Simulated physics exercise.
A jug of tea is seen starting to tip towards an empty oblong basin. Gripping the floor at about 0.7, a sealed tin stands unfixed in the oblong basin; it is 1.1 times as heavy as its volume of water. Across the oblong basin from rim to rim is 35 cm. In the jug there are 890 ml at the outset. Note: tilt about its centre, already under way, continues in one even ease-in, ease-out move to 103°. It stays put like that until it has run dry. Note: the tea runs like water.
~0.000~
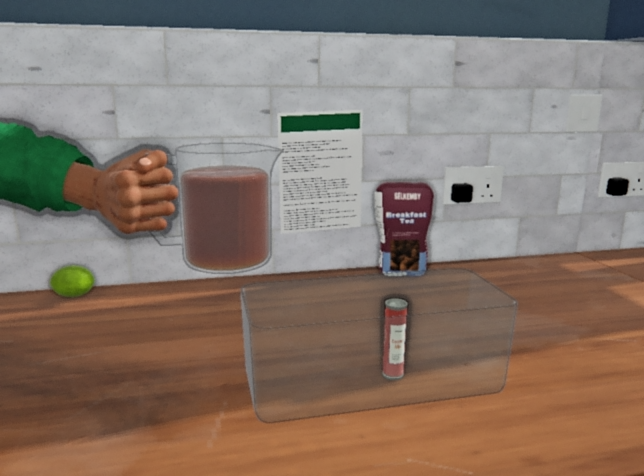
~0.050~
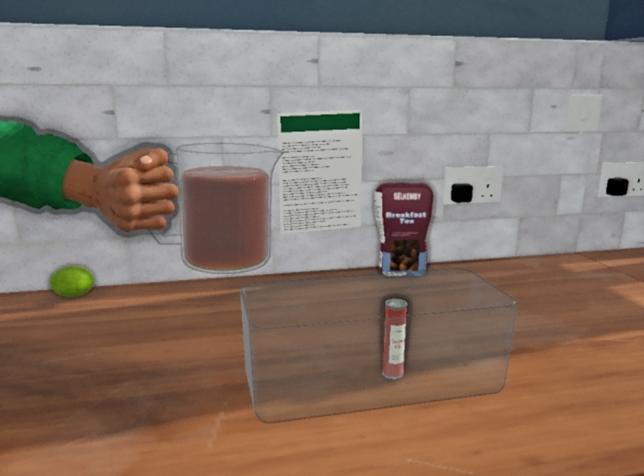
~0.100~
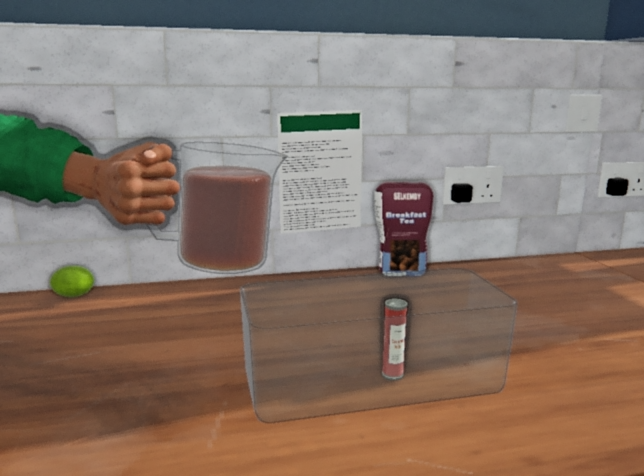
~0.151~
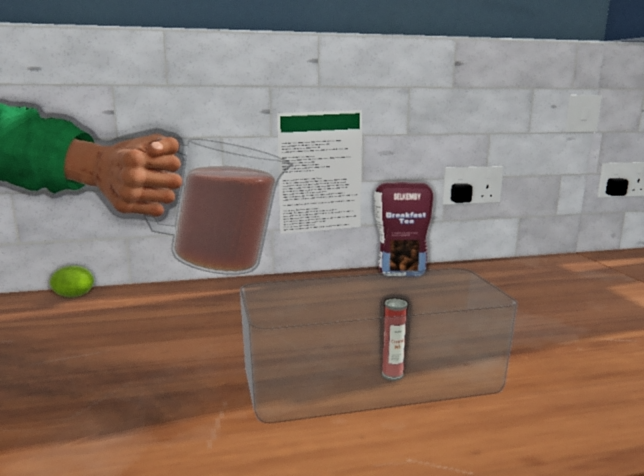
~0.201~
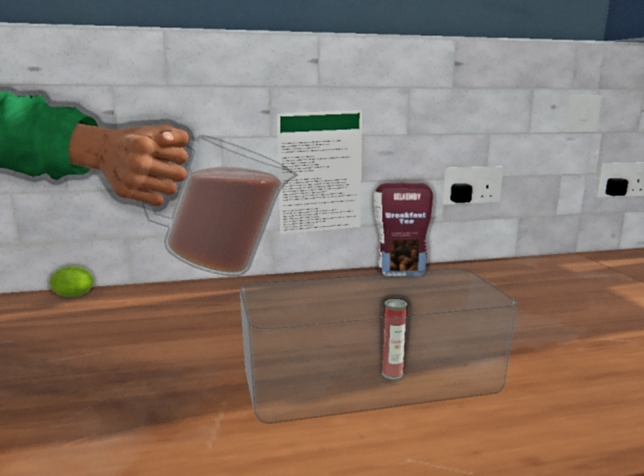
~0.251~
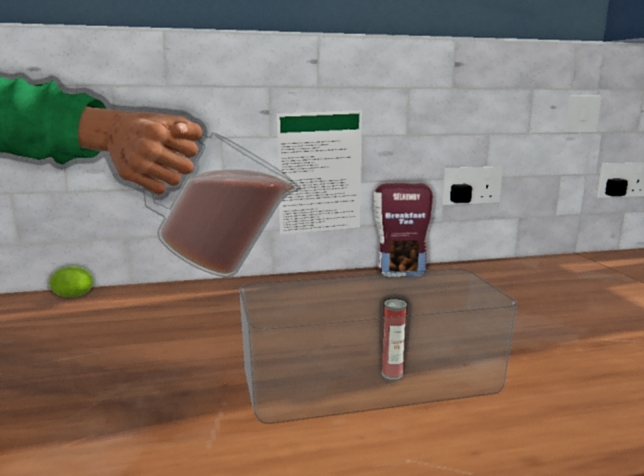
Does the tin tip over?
It's bound to withstand the flow.
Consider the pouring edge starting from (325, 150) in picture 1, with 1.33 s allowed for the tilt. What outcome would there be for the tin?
After that, the tin overturns.
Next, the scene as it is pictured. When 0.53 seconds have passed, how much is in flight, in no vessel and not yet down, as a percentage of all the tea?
Around 20 in a hundred.
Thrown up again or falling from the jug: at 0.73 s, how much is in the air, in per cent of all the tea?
Close to 16 per cent.
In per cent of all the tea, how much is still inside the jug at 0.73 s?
24 in a hundred, give or take.
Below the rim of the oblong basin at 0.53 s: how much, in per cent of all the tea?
Roughly 10 percent.
Then, 0.53 s in, the tilt is 92° and 69 per cent is still to pour; the tin stands where it began.
Then, 0.73 s in, the tilt is 103° and 24 per cent is still to pour; the tin stands where it began.
Then, 0.94 s in, the tilt is 103° and 6 per cent is still to pour; the tin stands where it began.
Then, 1.17 s in, the tilt is 103° and 1 per cent is still to pour; the tin stands where it began.
Finally, the tin stands where it began.
